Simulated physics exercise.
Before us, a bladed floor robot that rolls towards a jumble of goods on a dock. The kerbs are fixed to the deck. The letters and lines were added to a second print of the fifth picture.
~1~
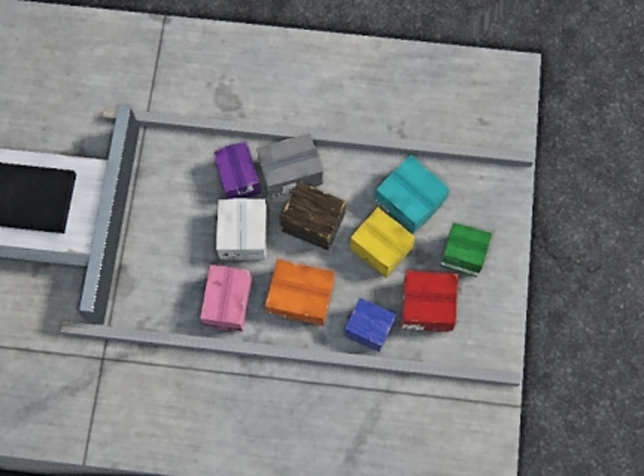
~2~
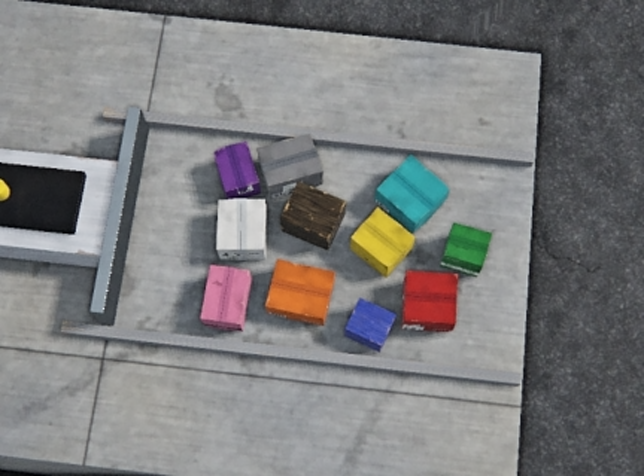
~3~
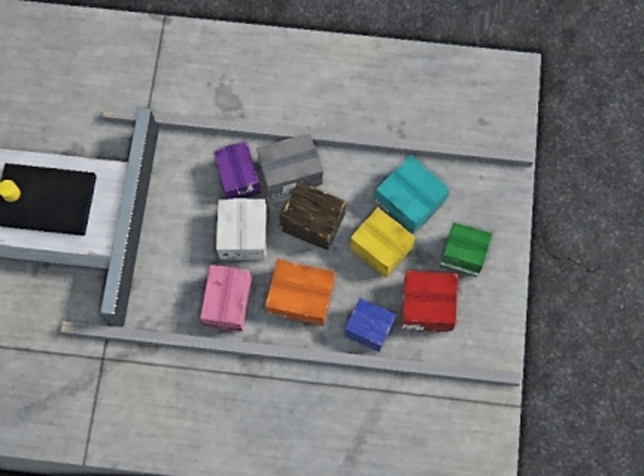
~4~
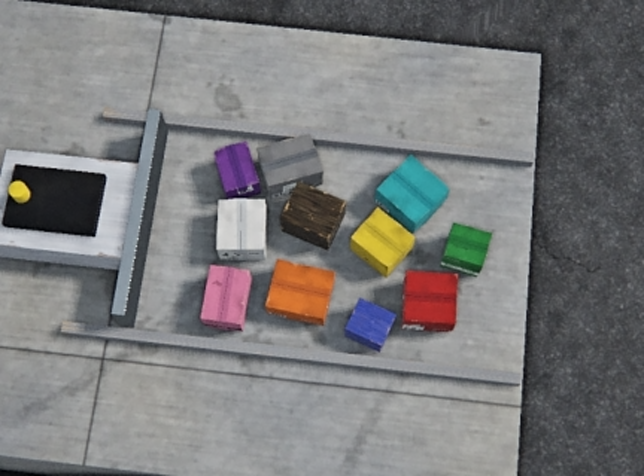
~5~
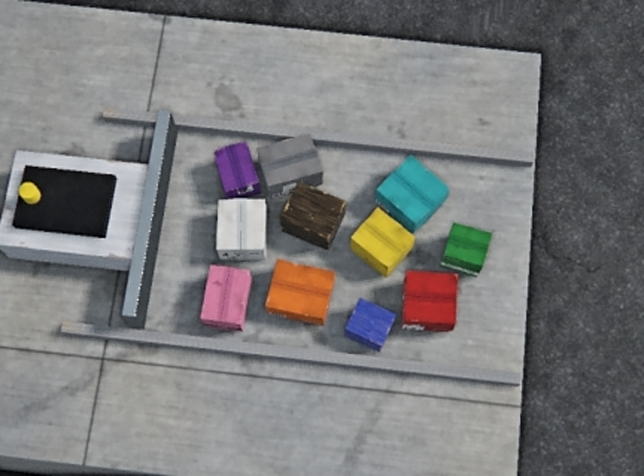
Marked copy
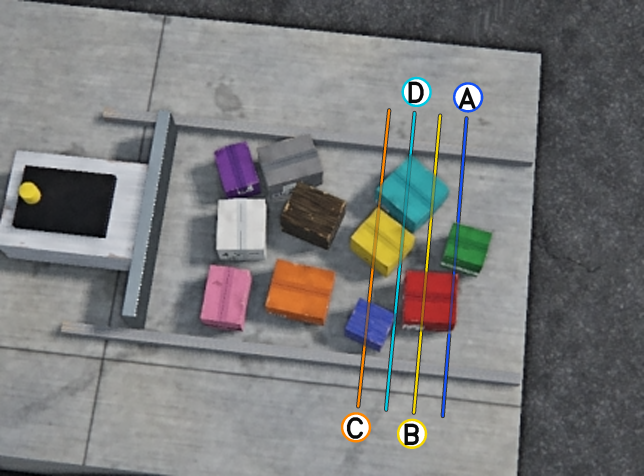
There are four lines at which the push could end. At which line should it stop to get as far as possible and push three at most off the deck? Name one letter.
No fourth one falls up to D.
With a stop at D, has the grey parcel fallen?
No.
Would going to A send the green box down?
By then, yes.
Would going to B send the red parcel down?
By then, yes.
On the marked copy, A at (455, 261); B at (428, 257); C at (374, 252); D at (401, 255).
Following D. Soon after the start, robot (163, 212); grey parcel (320, 171); pink box (258, 302).
Later, robot (255, 222); red parcel (480, 308); green box (485, 247).
In the end, robot (322, 229); red parcel over the edge; green box over the edge; two fallen.
As for the rest, A drops six; B drops five; C is within the limit but short.
